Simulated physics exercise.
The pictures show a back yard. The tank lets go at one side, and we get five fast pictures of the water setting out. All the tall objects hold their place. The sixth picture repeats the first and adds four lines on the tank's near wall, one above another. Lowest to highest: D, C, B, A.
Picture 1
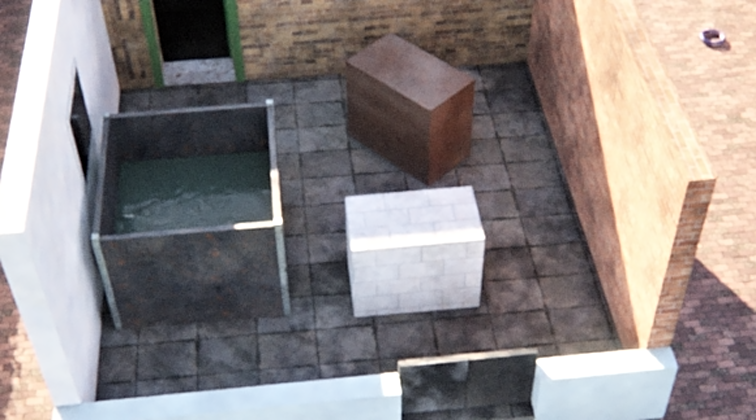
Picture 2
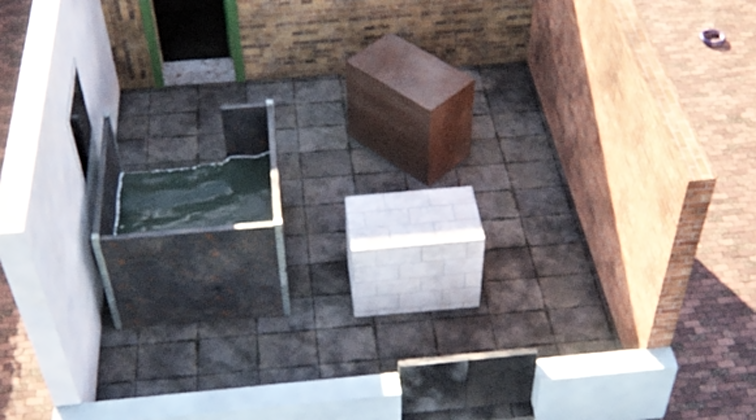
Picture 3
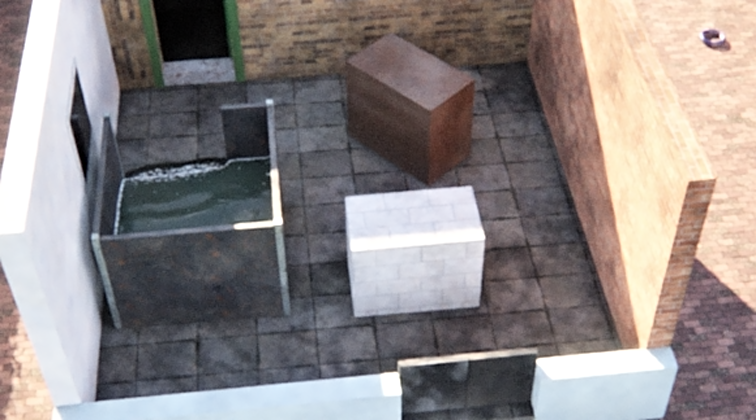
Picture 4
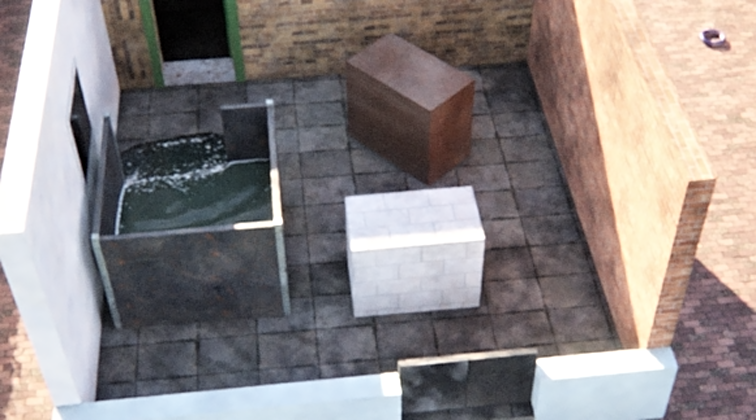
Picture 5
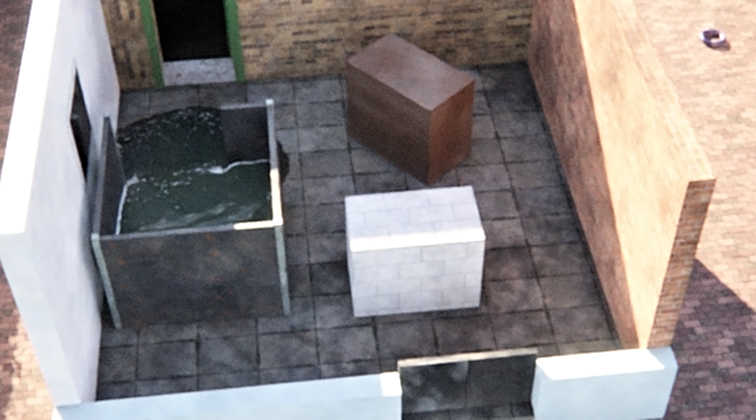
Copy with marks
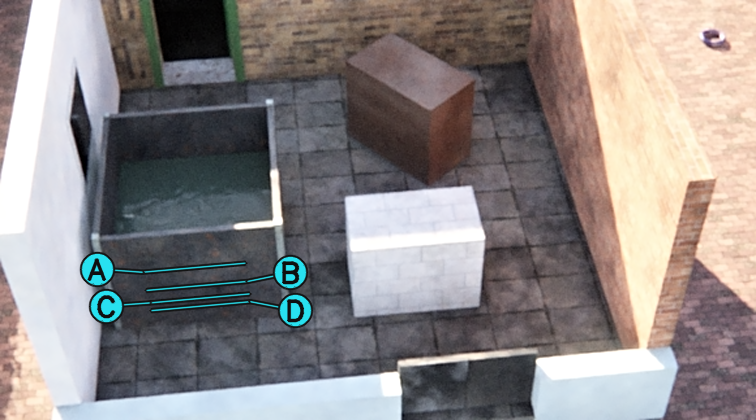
A dark tank of still green water stood in a walled, paved yard beside a brown block and a white one, then part of its back side vanished and water surged out behind it.
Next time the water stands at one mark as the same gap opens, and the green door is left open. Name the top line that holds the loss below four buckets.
The limit is C.
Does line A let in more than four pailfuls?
Yes, that goes wrong.
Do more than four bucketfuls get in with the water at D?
No.
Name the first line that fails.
It is B.
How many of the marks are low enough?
Two.
On the marked copy, A at (194, 267); B at (197, 285); C at (199, 298); D at (201, 306); from the bottom up D, C, B, A.
Choosing A, dozens of bucketfuls pour in.
Choosing B, about 12 bucketfuls get in.
Choosing C, a bucket or two gets in.
Choosing D, nothing gets over.
